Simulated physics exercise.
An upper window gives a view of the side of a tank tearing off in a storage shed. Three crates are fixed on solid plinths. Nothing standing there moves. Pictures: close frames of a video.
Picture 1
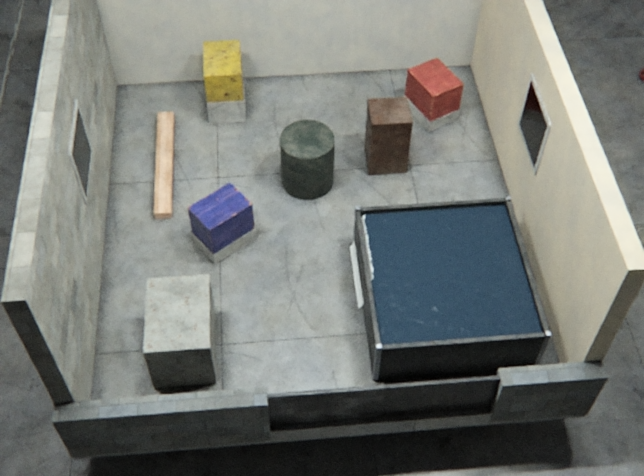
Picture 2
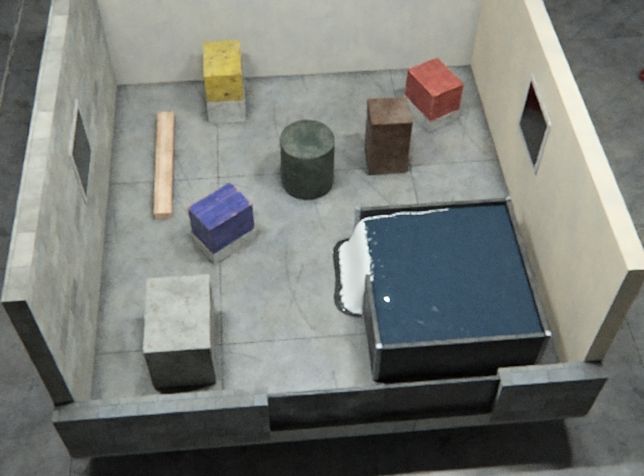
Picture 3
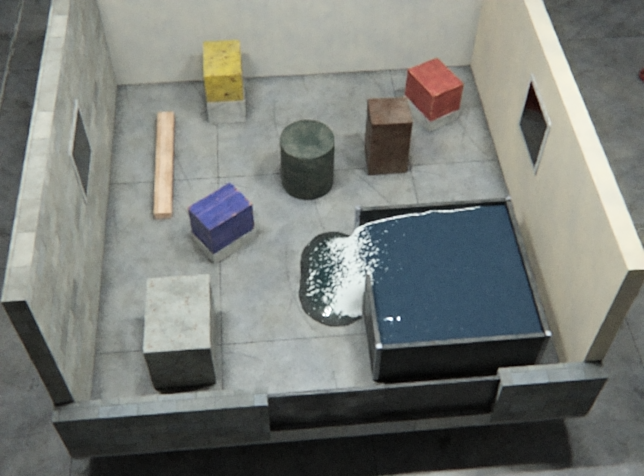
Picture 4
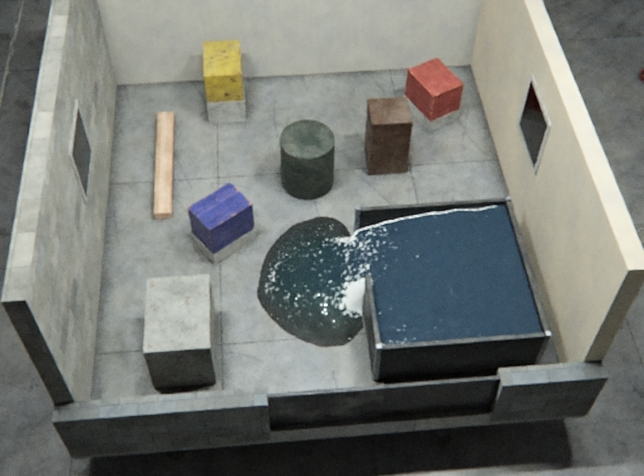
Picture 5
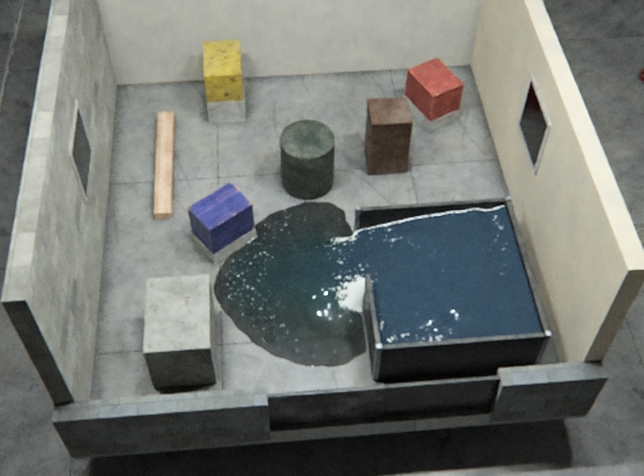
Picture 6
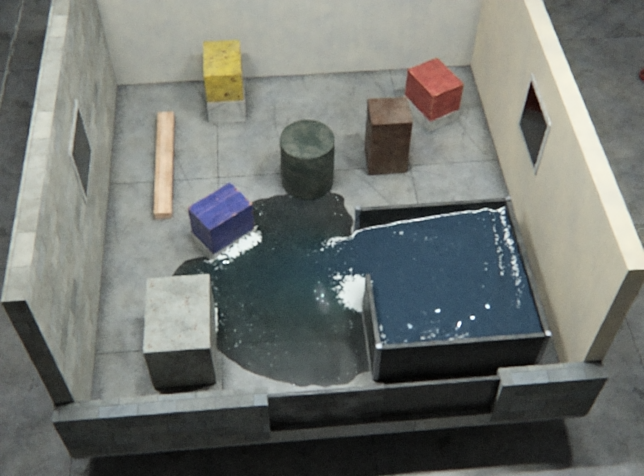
The video shows a walled space with coloured blocks, a cylinder and a dark open tank at right; the tank's left side opens, and water pours out, spreading leftward across the floor around the blue and grey blocks.
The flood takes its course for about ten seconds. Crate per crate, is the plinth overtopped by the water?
In order: Yellow crate: Remains dry, red crate: Remains dry, blue crate: Becomes wet.
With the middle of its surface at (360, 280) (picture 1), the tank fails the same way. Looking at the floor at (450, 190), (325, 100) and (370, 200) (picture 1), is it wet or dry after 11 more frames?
First unwetted; next unwetted; last drenched.
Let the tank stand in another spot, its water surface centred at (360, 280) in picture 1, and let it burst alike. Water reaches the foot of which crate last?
It is the crate marked red.
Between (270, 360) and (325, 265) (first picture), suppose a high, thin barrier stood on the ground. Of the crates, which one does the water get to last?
The red one.
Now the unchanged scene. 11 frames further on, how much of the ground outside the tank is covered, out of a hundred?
Near 45 in a hundred.
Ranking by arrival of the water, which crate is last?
I'd say the red crate is last.
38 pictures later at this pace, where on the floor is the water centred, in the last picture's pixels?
Close to (278, 243), I reckon.
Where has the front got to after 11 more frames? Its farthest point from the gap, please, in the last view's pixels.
I'd say at around (171, 83).
A moment on, water covers 30 % of the floor; the yellow crate not reached, the red crate not reached, the blue crate water round its plinth.
Next, water covers 45 % of the floor; the yellow crate water round its plinth, the red crate not reached, the blue crate water round its plinth.
Then, water covers 65 % of the floor; the yellow crate water round its plinth, the red crate not reached, the blue crate water round its plinth.
Later, water covers 80 % of the floor; the yellow crate water round its plinth, the red crate water round its plinth, the blue crate water round its plinth.
In the end, water covers 95 % of the floor; the yellow crate stayed above the water, the red crate stayed above the water, the blue crate was topped.
